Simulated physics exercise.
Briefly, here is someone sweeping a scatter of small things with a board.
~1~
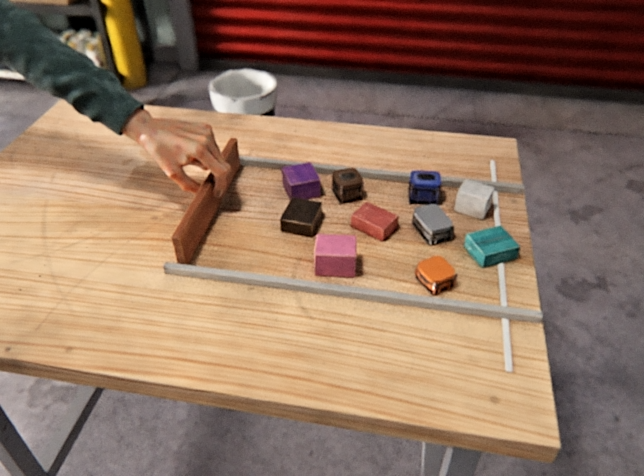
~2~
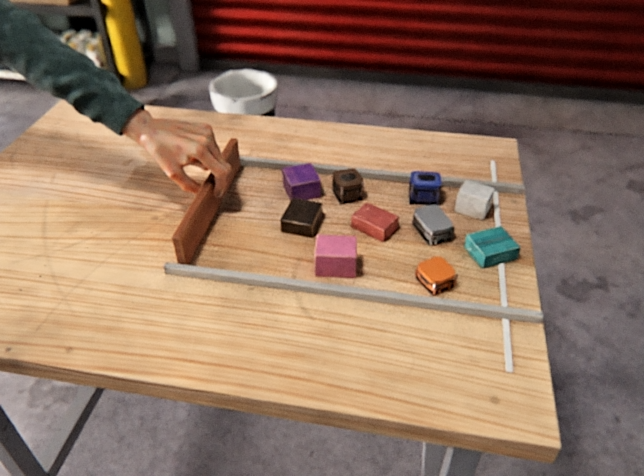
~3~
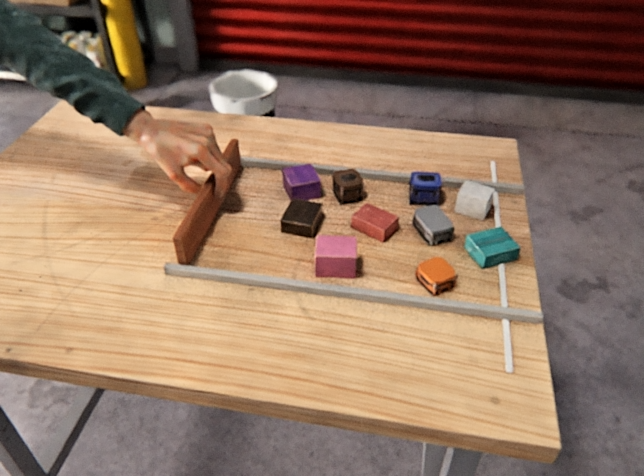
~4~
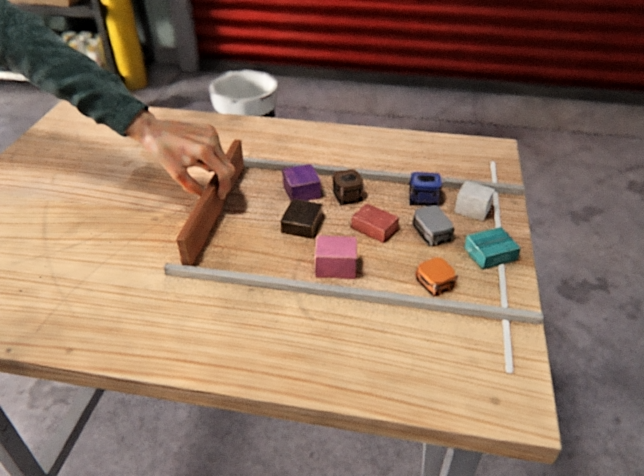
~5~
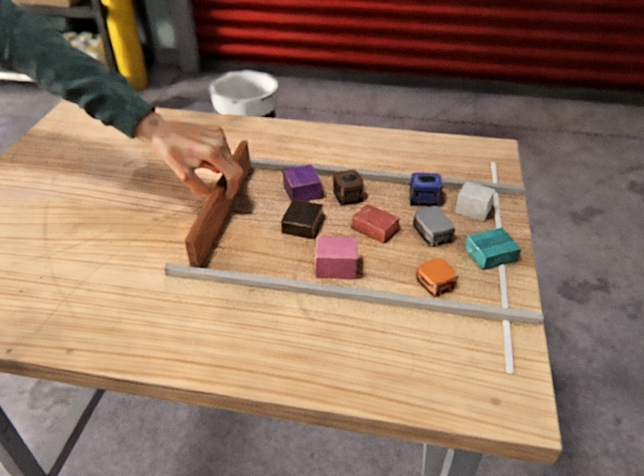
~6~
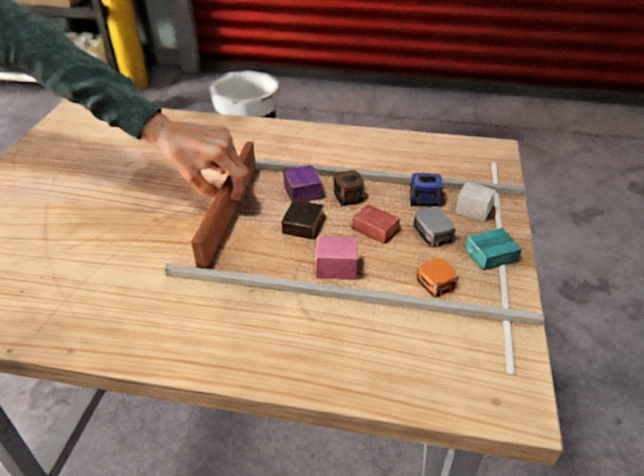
The video shows a hand holding a reddish-brown board upright on a wooden table, near scattered colourful small blocks between two grey rails. The hand then slides the board slightly to the right, while the blocks stay essentially still.
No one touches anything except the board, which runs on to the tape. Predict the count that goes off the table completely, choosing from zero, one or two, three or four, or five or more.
Most likely a good five or more will slide off.
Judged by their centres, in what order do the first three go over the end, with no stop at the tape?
The white block goes first, followed by the grey case and then the blue case.
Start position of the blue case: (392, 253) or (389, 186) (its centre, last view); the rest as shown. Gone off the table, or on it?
The blue case drops off; falls.
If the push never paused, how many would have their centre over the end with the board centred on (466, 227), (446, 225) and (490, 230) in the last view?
By position: 3 / 2 / 7.
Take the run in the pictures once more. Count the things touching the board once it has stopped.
It's 3 of them.
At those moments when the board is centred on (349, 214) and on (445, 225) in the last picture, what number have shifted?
At the first point the count is 7, at the second it's 10.
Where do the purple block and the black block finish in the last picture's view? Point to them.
Positions - first (517, 211), then (520, 244).
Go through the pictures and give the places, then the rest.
The first frame shows turquoise box (492, 246); white block (474, 199); orange case (436, 275); board (210, 197); tape (499, 245).
The second frame shows white block (474, 200); pink block (336, 256).
The third frame shows orange case (436, 276); purple block (301, 183).
The fourth frame shows turquoise box (492, 248); board (214, 198).
The fifth frame shows white block (475, 201); grey case (433, 227).
The sixth frame shows turquoise box (493, 249); white block (475, 202); orange case (437, 277); board (228, 200); tape (501, 246).
Soon after, none off yet; turquoise box at rest near (493, 249); white block at rest near (475, 202); orange case at rest near (437, 277).
Then, none off yet; turquoise box moved a little near (503, 255); white block moved about its own width near (516, 206); orange case moved about its own width near (463, 283).
By the end, the number that fall off is five or more; fallen, brown case, red block, blue case, grey case, orange case, white block and turquoise box.
